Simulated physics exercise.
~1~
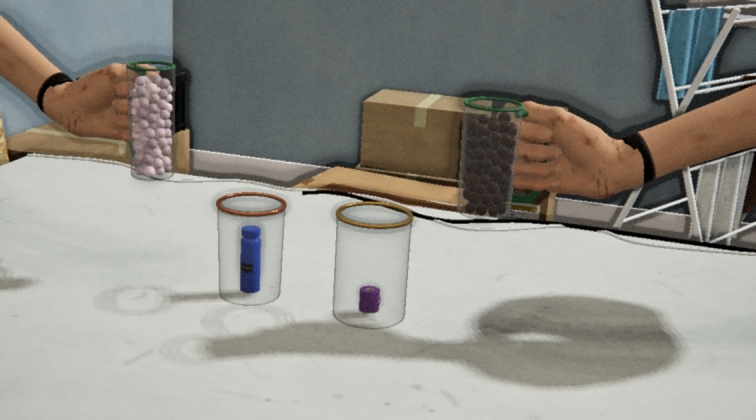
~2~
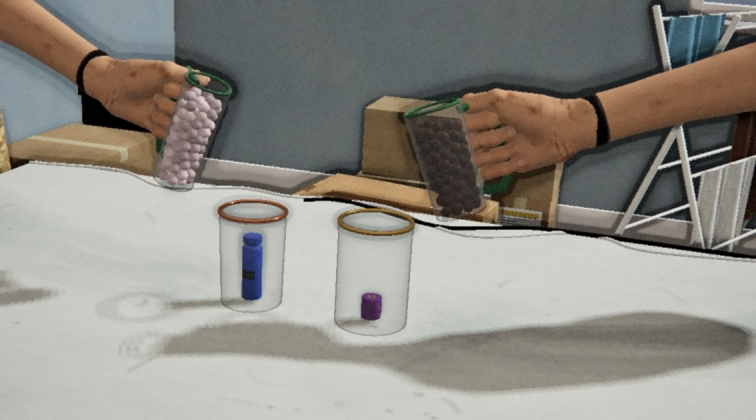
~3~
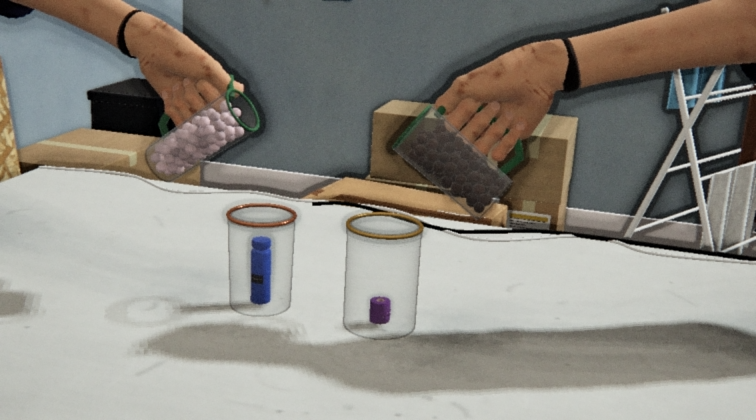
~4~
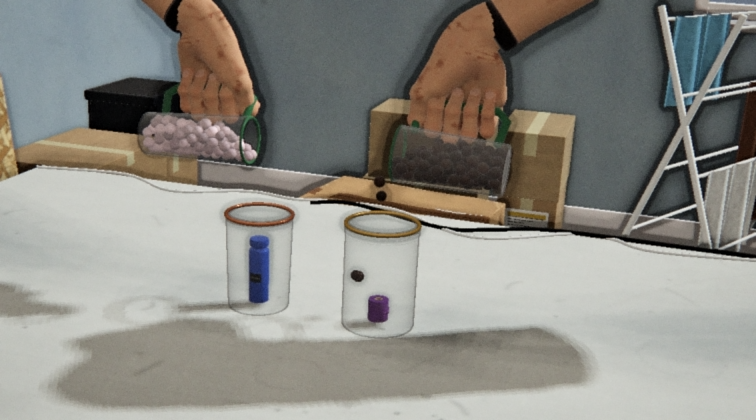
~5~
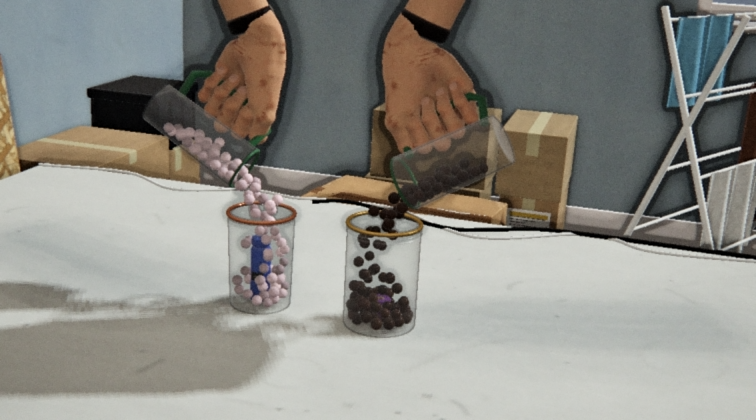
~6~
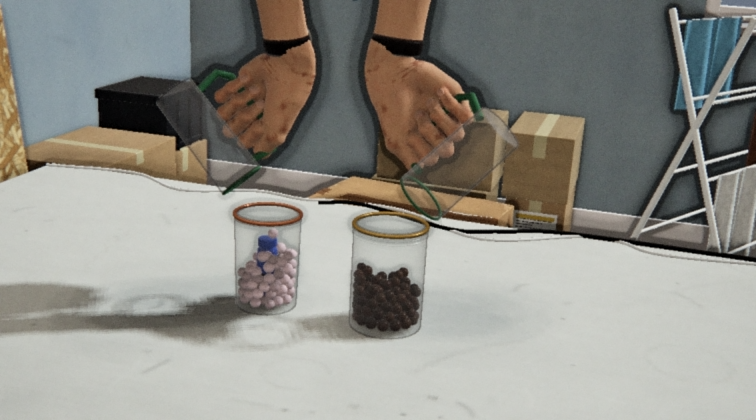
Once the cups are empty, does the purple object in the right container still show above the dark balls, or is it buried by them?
The purple object is buried and ends up hidden under the dark balls, while the blue object on the left still stands proud of its pink pile.
